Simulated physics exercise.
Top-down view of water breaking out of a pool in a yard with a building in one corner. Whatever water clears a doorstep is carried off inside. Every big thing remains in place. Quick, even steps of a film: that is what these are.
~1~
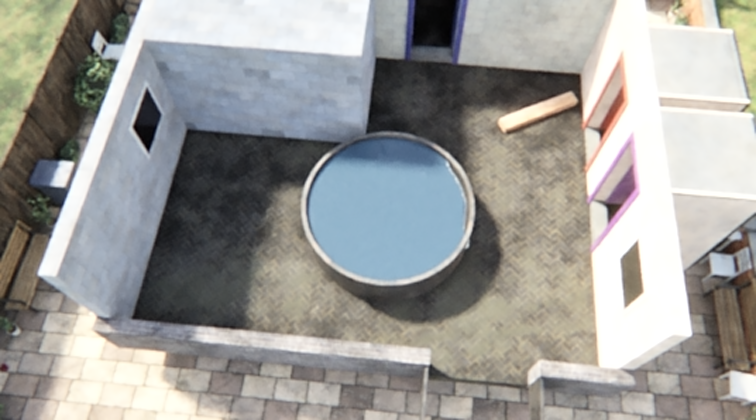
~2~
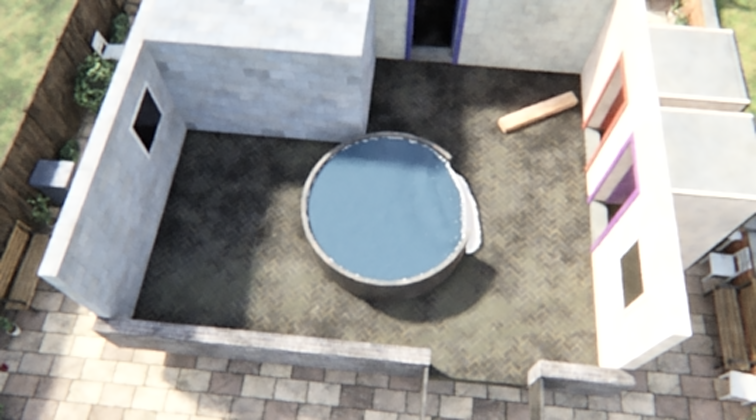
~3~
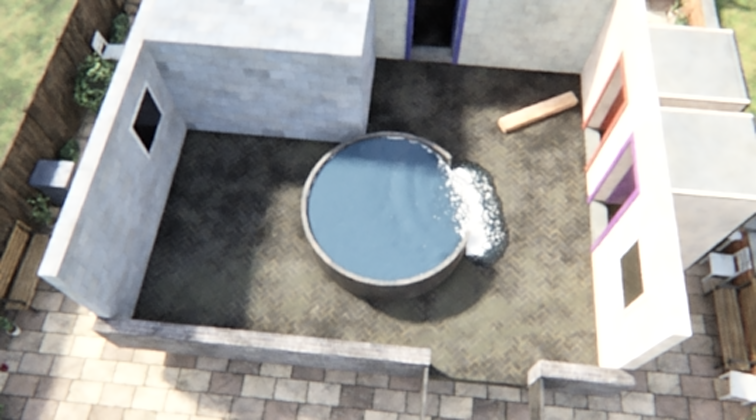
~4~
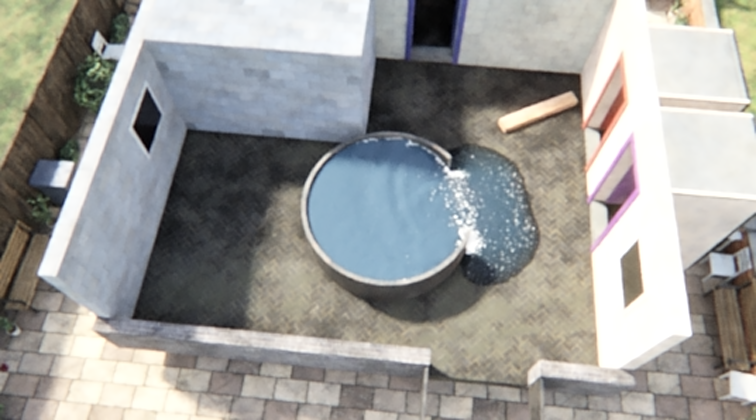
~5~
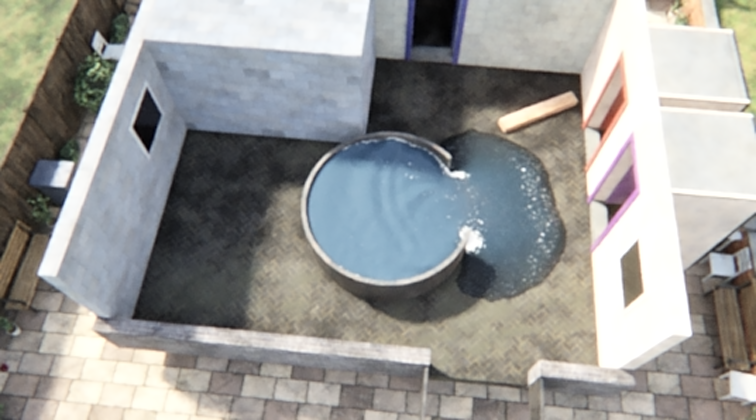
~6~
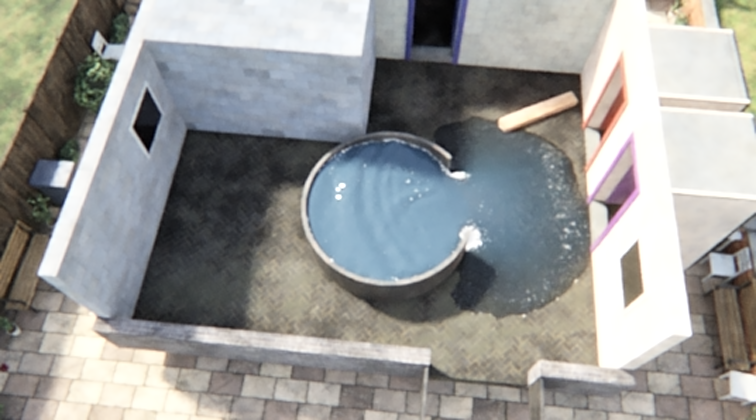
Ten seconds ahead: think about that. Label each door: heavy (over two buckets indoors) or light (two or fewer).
Red door - heavy; purple door - heavy; blue door - light.
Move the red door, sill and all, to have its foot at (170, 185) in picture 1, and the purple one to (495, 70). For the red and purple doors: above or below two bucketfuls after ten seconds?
At the red door it remains below; at the purple door it remains below.
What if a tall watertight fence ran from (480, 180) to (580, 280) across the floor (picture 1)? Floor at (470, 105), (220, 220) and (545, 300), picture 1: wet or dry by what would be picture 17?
Lab note - spot 1 inundated, spot 2 parched, spot 3 inundated.
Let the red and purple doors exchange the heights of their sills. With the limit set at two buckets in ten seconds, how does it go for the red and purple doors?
After the swap the red door breaks the limit and the purple door breaks the limit.
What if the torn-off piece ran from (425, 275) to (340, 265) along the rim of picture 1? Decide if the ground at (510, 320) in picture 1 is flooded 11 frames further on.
There: Covered.
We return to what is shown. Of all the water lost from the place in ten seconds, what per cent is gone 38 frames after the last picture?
Some 75 per cent.
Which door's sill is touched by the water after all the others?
It would be the blue-painted one.
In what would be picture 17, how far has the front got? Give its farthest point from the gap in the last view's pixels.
(576, 78).
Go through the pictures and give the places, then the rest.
In the first frame, still water in the pool at (388, 205).
In the second frame, water pours out at (464, 206) and has run to a hidden place.
In the third frame, water pours out at (464, 207) and has run to (488, 260).
In the fourth frame, water pours out at (464, 208) and has run to (504, 277).
In the fifth frame, the front is at (535, 161), out from the gap at (464, 208).
In the sixth frame, the front is at (590, 249), out from the gap at (464, 207).
A moment on, water covers 25 % of the floor; the red door under two buckets in, the purple door over two buckets in, the blue door not reached.
Next, water covers 30 % of the floor; the red door over two buckets in, the purple door far over two buckets in, the blue door not reached.
Then, water covers 50 % of the floor; the red door far over two buckets in, the purple door far over two buckets in, the blue door wet at the sill, nothing in.
Later, water covers 75 % of the floor; the red door far over two buckets in, the purple door far over two buckets in, the blue door wet at the sill, nothing in.
In the end, water covers 95 % of the floor; the red door far over two buckets in, the purple door far over two buckets in, the blue door wet at the sill, nothing in.
